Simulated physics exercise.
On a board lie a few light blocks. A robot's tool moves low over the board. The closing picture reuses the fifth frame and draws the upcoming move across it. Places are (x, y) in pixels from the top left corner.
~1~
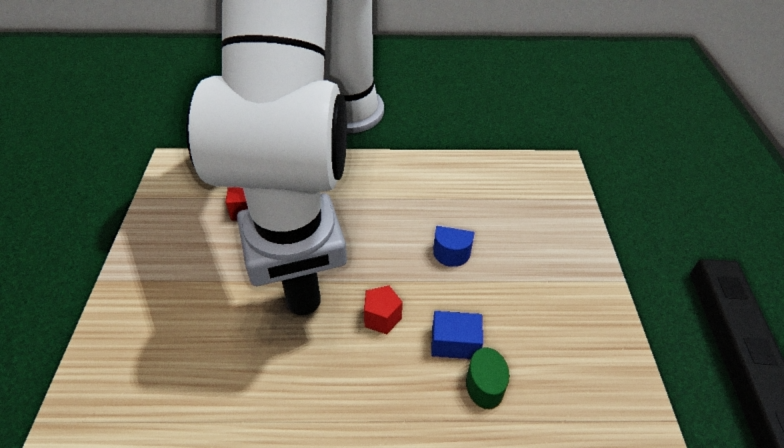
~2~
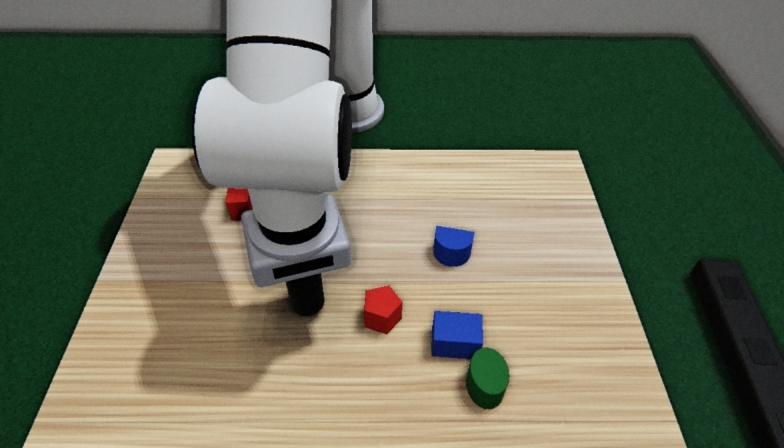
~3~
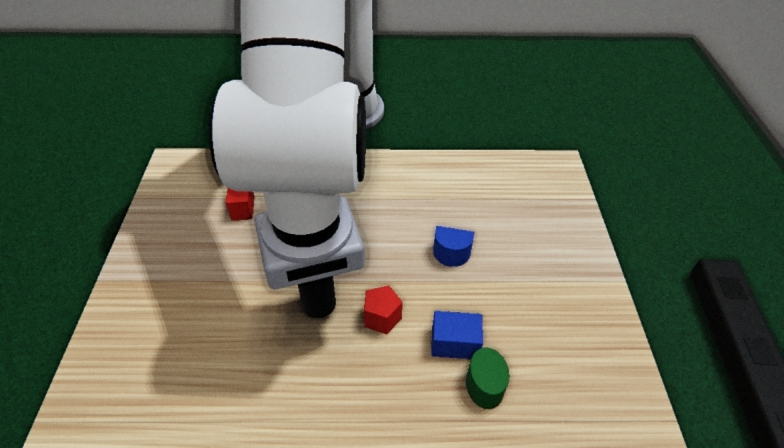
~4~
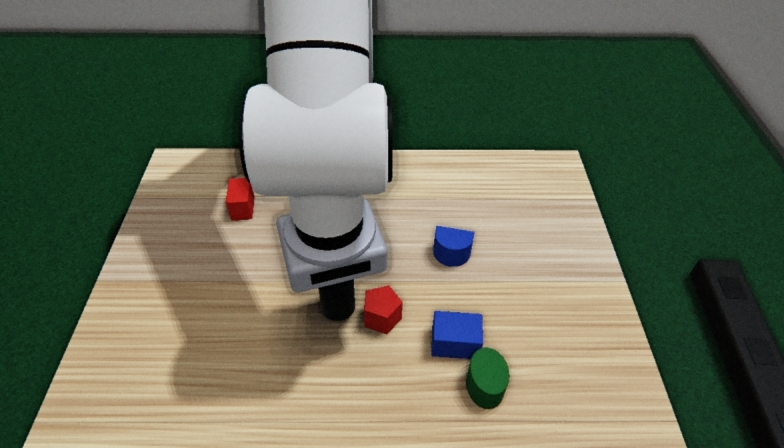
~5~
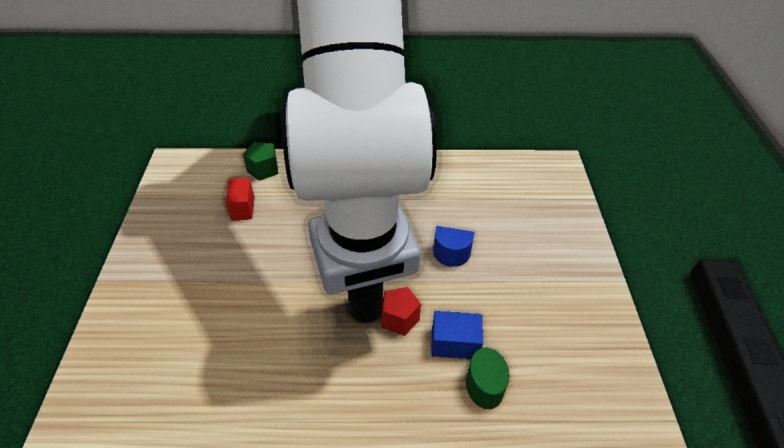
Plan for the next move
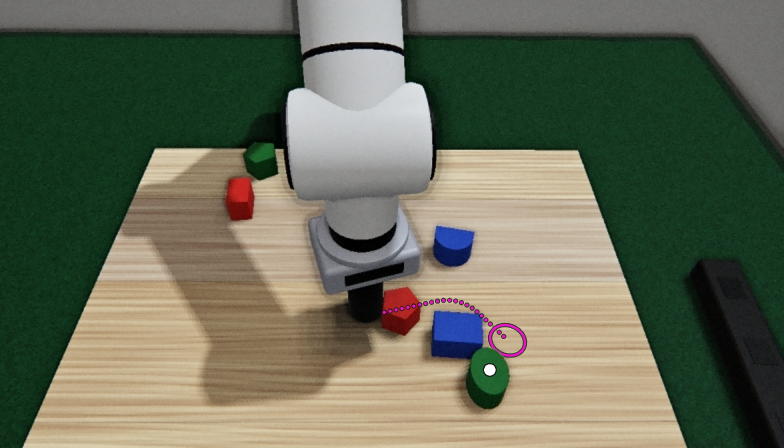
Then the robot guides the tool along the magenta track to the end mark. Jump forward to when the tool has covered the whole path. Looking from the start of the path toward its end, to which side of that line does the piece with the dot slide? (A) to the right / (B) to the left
Choice A: To the right.
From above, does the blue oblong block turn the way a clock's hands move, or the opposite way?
The twist is clockwise.
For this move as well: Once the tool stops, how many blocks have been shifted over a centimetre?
The count will be 3 or more.
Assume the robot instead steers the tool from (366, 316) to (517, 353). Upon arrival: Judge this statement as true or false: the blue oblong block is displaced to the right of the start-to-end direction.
That is false.
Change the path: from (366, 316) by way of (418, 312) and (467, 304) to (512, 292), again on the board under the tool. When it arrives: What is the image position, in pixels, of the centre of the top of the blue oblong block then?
Its top face will be centred at roughly (497, 326).
The line goes from (366, 316) through (417, 305) and (468, 305) to (508, 340); the dot is on the green oval.
On the path given first. One third of the way, tool (419, 297); red five-sided block (453, 292); blue oblong block (479, 323), turned 40° clockwise; green oval (491, 373).
Two thirds of the way, tool (470, 298); red five-sided block (506, 290); blue oblong block (500, 327), turned 85° clockwise; green oval (492, 373).
At the end, tool (510, 332); red five-sided block (527, 296), turned 45° anticlockwise; blue D-shaped block unmoved; blue oblong block (533, 365), turned 100° clockwise; green oval (500, 405), turned 50° clockwise.
